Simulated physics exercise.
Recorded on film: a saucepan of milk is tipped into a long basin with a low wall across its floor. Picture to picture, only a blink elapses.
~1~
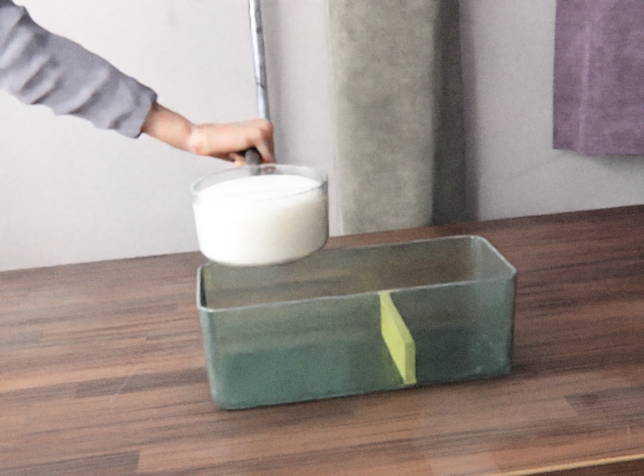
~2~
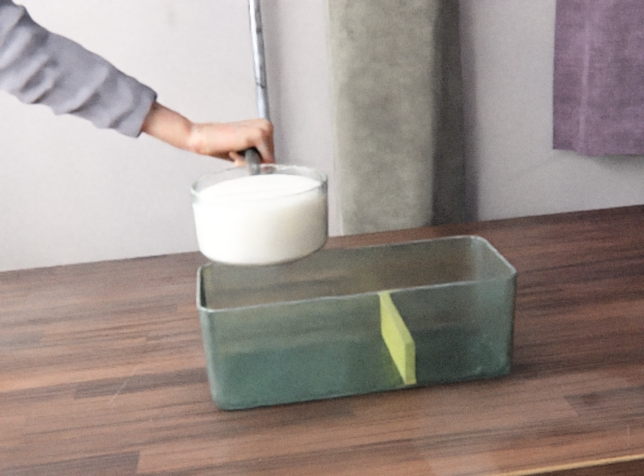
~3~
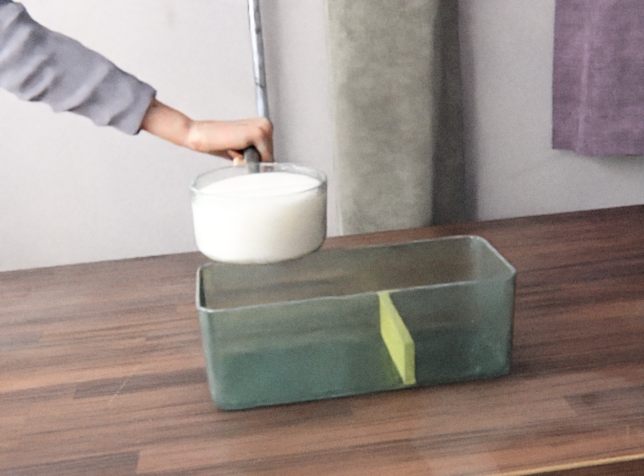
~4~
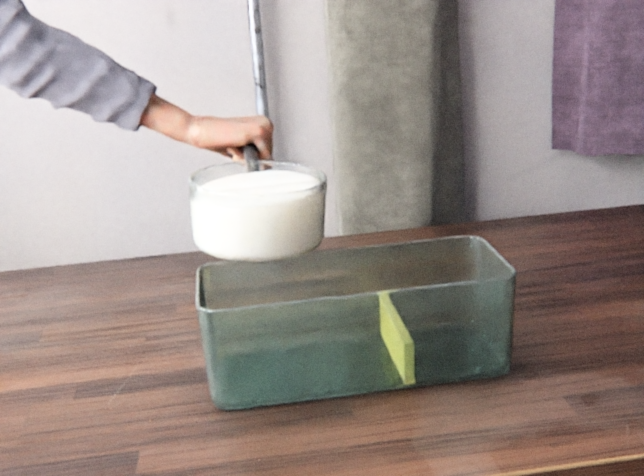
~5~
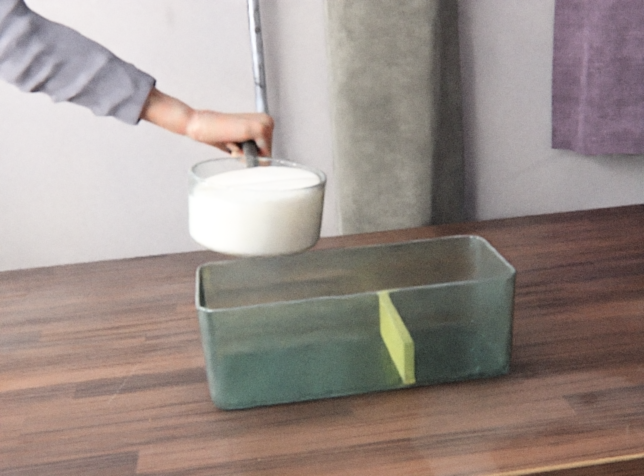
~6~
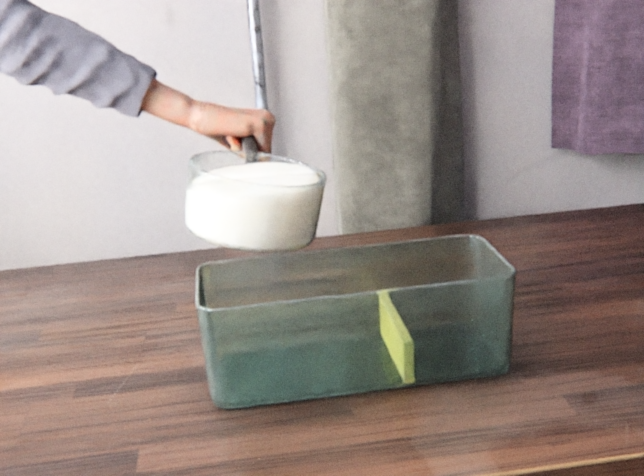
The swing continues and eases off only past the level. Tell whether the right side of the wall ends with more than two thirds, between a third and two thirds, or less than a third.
The right side ends with more than two thirds.
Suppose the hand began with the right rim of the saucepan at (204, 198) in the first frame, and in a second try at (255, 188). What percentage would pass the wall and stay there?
Near 10 % and 5 %.
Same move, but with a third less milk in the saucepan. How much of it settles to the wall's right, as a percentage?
Result: Around 90 per cent.
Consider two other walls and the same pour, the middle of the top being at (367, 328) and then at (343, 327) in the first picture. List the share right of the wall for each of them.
90 %, then 95 %.
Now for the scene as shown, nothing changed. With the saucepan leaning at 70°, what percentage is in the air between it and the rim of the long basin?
Some 35 per cent, I'd say.
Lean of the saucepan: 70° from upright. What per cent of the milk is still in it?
Roughly 50 percent.
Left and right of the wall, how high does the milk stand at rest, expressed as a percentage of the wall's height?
On the left roughly 10, on the right roughly 100.
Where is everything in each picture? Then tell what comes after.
It leans 0°; its right rim is at (326, 177); the milk meets the walls at (195, 197) and (323, 184); the long basin's rim runs from (199, 288) to (499, 255); the wall's top is at (396, 319), in the first frame.
It leans 0°; its right rim is at (326, 177); the milk meets the walls at (195, 197) and (323, 184), in the second frame.
It leans 2°; its right rim is at (325, 177); the milk meets the walls at (194, 196) and (322, 182), in the third frame.
It leans 4°; its right rim is at (325, 178); the milk meets the walls at (193, 194) and (322, 180), in the fourth frame.
It leans 8°; its right rim is at (324, 177); the milk meets the walls at (192, 190) and (322, 177), in the fifth frame.
It leans 12°; its right rim is at (324, 177); the milk meets the walls at (191, 184) and (322, 172), in the sixth frame.
A moment on, the saucepan is tipped part way and 50 per cent is still to pour, 6 is left of the wall and 9 right of it.
Next, the saucepan is tipped right over and 5 per cent is still to pour, 7 is left of the wall and 77 right of it.
Then the saucepan is tipped right over and 0 per cent is still to pour, 11 is left of the wall and 88 right of it.
Later the saucepan is tipped right over and 0 per cent is still to pour, 11 is left of the wall and 88 right of it.
Finally, 12 per cent lies left of the wall, 88 right of it and 1 outside.
